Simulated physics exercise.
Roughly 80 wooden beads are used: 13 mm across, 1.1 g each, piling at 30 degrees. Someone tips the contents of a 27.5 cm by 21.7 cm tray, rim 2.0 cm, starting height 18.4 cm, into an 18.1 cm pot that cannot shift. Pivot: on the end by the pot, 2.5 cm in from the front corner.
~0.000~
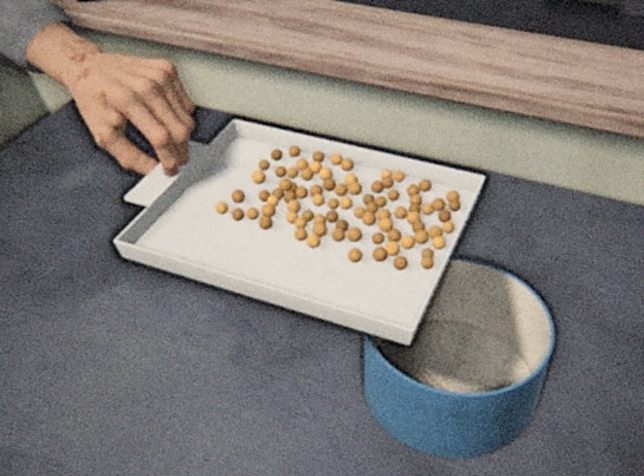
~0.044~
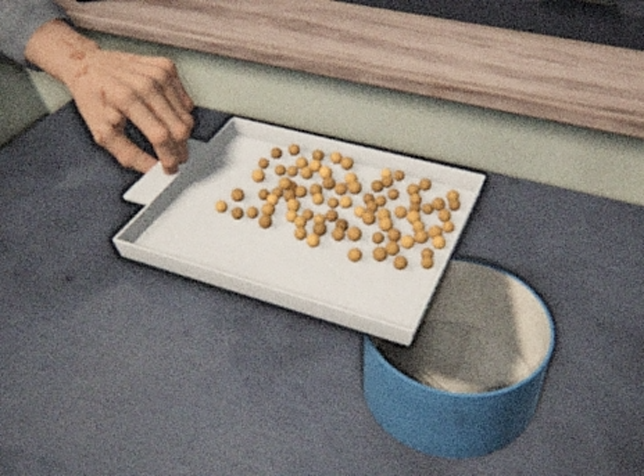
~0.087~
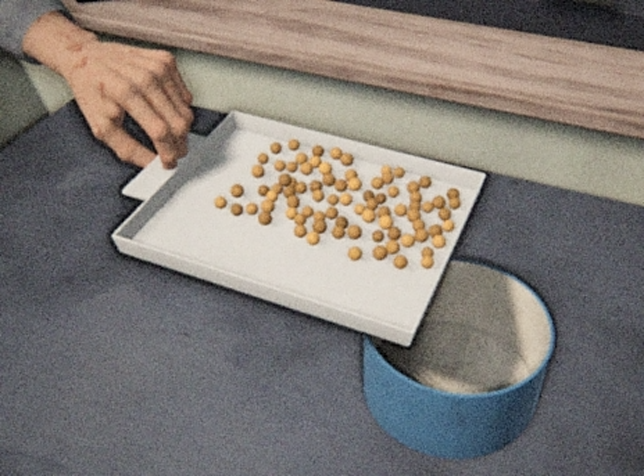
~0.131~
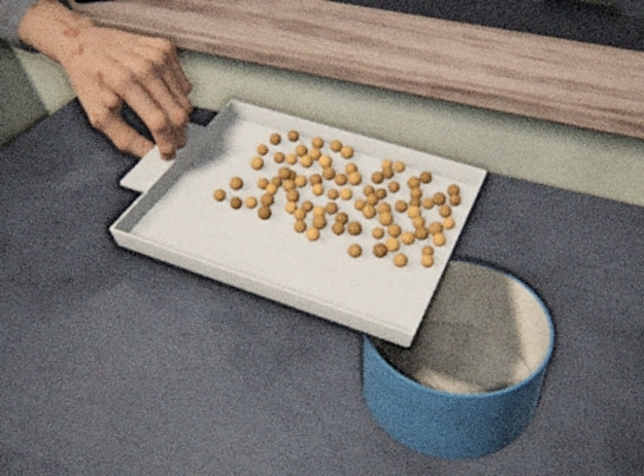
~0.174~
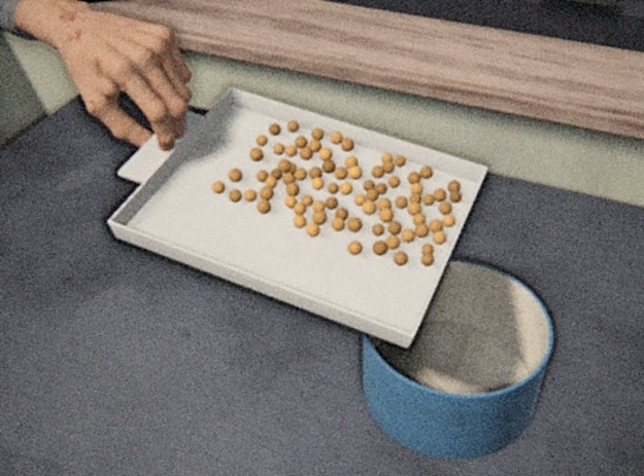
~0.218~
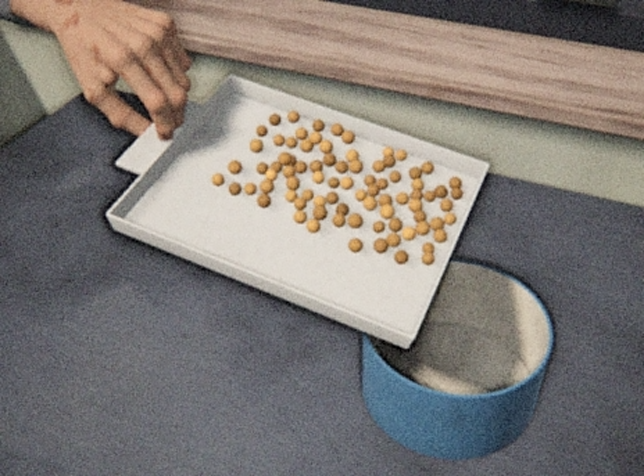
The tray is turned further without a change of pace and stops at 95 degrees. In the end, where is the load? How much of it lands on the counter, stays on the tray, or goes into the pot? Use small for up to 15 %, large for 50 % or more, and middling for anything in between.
Counter - large, tray - small, pot - small.
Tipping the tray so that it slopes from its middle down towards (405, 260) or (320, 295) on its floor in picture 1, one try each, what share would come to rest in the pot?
Roughly 65 % for the first direction, roughly 0 % for the second.
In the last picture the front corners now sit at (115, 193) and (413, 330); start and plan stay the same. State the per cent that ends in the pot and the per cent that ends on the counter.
Pot 75; counter 25.
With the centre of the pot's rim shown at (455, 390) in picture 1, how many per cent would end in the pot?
I'd put it at around 95 per cent.
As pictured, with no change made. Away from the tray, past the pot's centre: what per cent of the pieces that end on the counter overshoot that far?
I reckon around 80 per cent.
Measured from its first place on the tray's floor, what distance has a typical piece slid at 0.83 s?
10 cm.
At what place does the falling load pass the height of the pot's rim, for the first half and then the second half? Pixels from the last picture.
Around (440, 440), then around (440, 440).
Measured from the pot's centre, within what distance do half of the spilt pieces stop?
Close to 20 cm, give or take.
Then, at 0.83 s, tilt 50 degrees; the tray holds 100 %, the pot 0 %.
After 1.24 s, tilt 77 degrees; the tray holds 90 %, the pot 0 %.
Then, at 1.73 s, tilt 95 degrees; the tray holds 20 %, the pot 0 %.
By 3.1 s all is still; counter 100 %, tray 0 %, pot 0 %.
